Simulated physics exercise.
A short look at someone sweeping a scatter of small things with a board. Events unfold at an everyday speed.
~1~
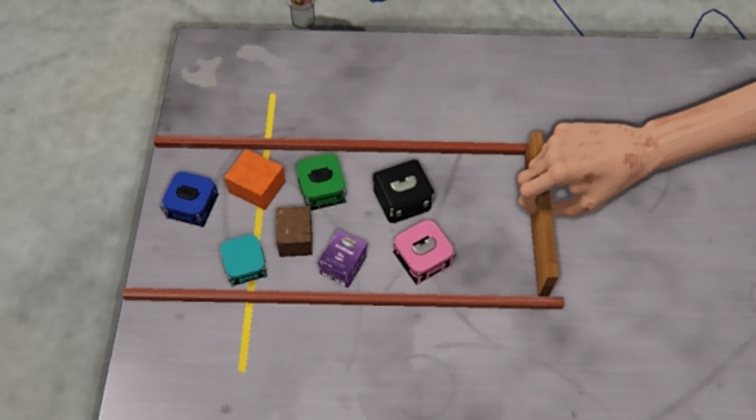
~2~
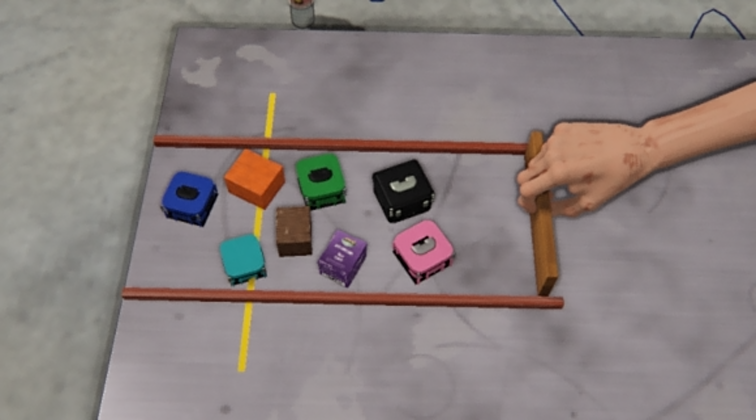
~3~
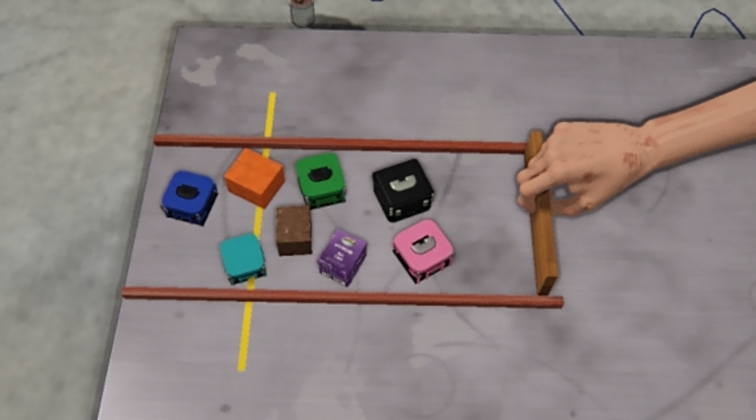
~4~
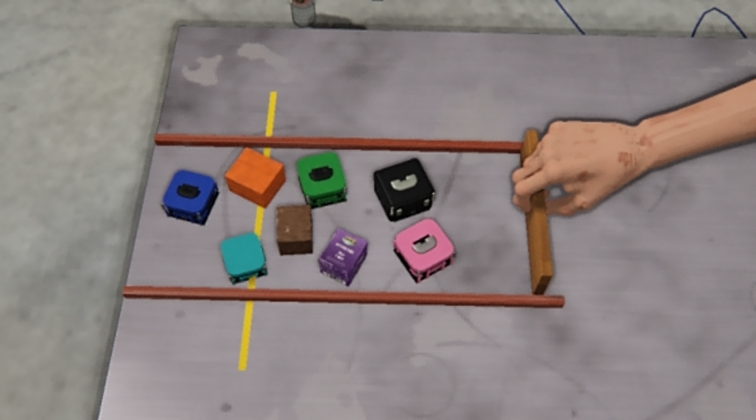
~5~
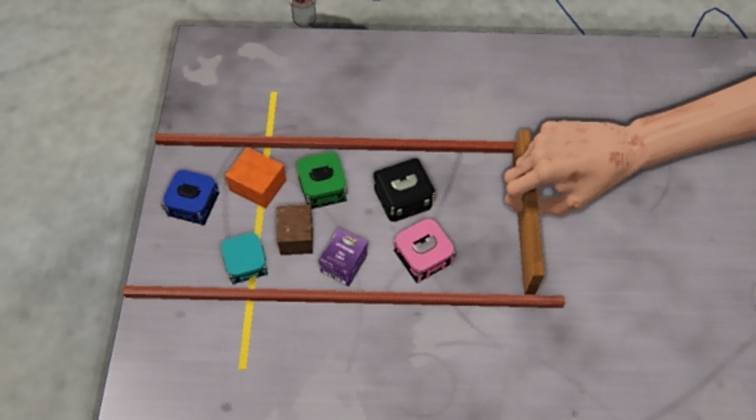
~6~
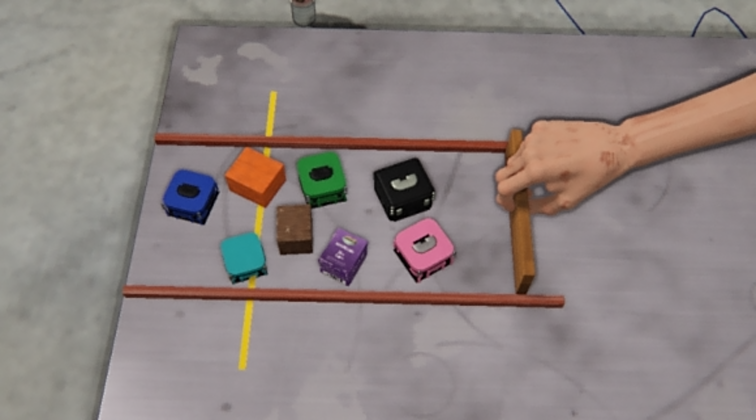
A hand holding still, then sliding a wooden board slightly left between two red rails, with scattered colourful blocks lying unmoved.
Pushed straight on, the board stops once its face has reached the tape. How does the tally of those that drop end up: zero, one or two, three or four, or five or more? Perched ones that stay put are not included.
The tally ends at one or two.
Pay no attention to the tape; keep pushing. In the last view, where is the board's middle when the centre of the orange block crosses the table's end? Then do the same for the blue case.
Points: About (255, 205) and about (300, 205).
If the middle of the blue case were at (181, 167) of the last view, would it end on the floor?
Well, this time it drops away.
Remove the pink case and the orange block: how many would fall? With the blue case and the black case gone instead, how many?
You'd get 0 in the first case and 0 in the second one.
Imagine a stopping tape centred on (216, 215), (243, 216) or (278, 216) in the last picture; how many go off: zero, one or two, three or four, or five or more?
In order, the falls would come to three to four; either one or two; one or two.
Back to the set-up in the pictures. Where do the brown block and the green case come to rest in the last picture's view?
The brown block ends at (186, 222) and the green case at (194, 173).
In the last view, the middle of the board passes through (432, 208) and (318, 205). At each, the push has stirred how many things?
Tally: First 2; then 8.
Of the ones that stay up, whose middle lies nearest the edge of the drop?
The orange block finishes closest.
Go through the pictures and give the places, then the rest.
Blue case (191, 199); turquoise case (244, 260); orange block (256, 180); board (540, 212); tape (259, 218), in the first picture.
Turquoise case (244, 260); pink case (423, 252), in the second picture.
Orange block (255, 179); green case (321, 182), in the third picture.
Blue case (191, 198); board (535, 211), in the fourth picture.
Turquoise case (245, 258); brown block (295, 230), in the fifth picture.
Blue case (191, 197); turquoise case (244, 258); orange block (256, 178); board (519, 210); tape (260, 216), in the sixth picture.
A little later, none off yet; blue case at rest near (191, 197); turquoise case at rest near (244, 258); orange block at rest near (256, 178).
Next, none off yet; blue case at rest near (190, 197); turquoise case moving near (237, 259); orange block moving near (245, 179).
Later still, none off yet; blue case shifted about its own width near (136, 204); turquoise case shifted about its own width near (190, 263); orange block shifted well along near (183, 185).
When it is over, the number that fall off is one or two; down, blue case.
